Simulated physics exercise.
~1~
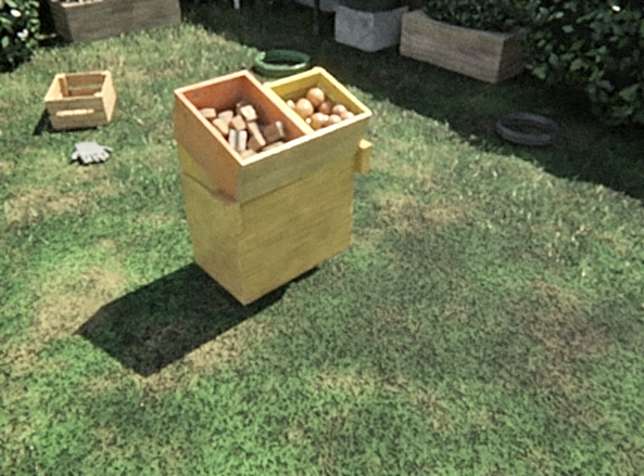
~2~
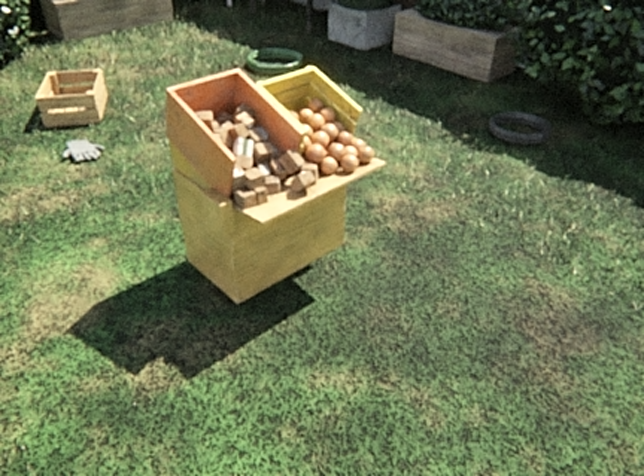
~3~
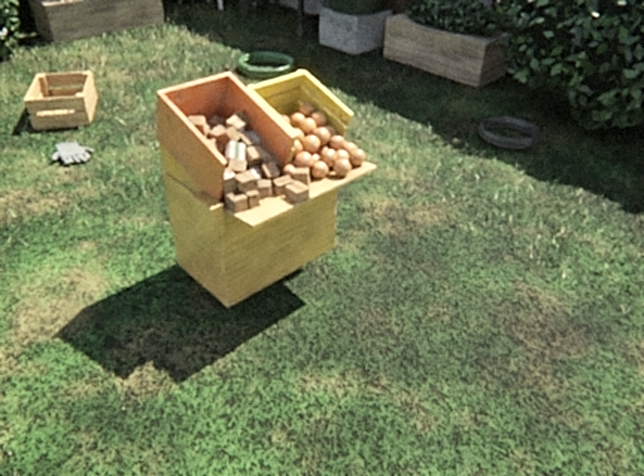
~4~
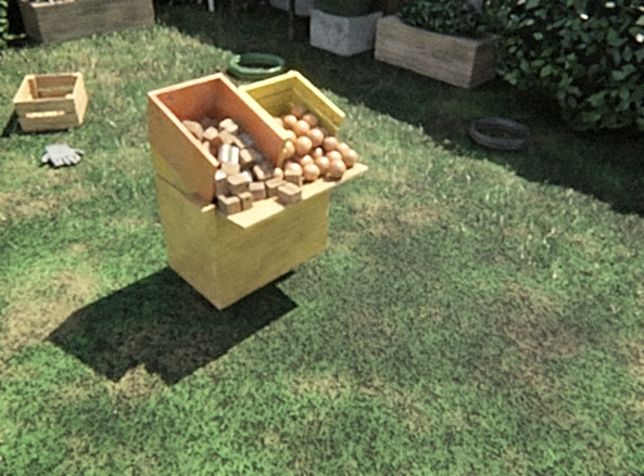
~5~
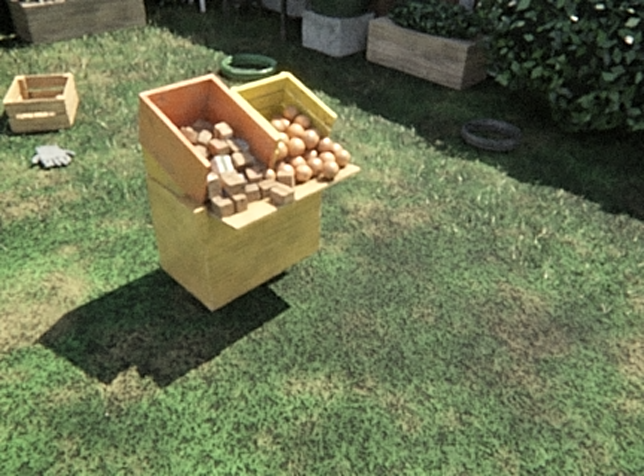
The footage shows an orange bin of small brownish blocks beside a yellow bin of onions on a sunlit lawn. The front flap swings down and the contents slump forward onto it, then stay there without falling to the grass as the view pans slightly right.
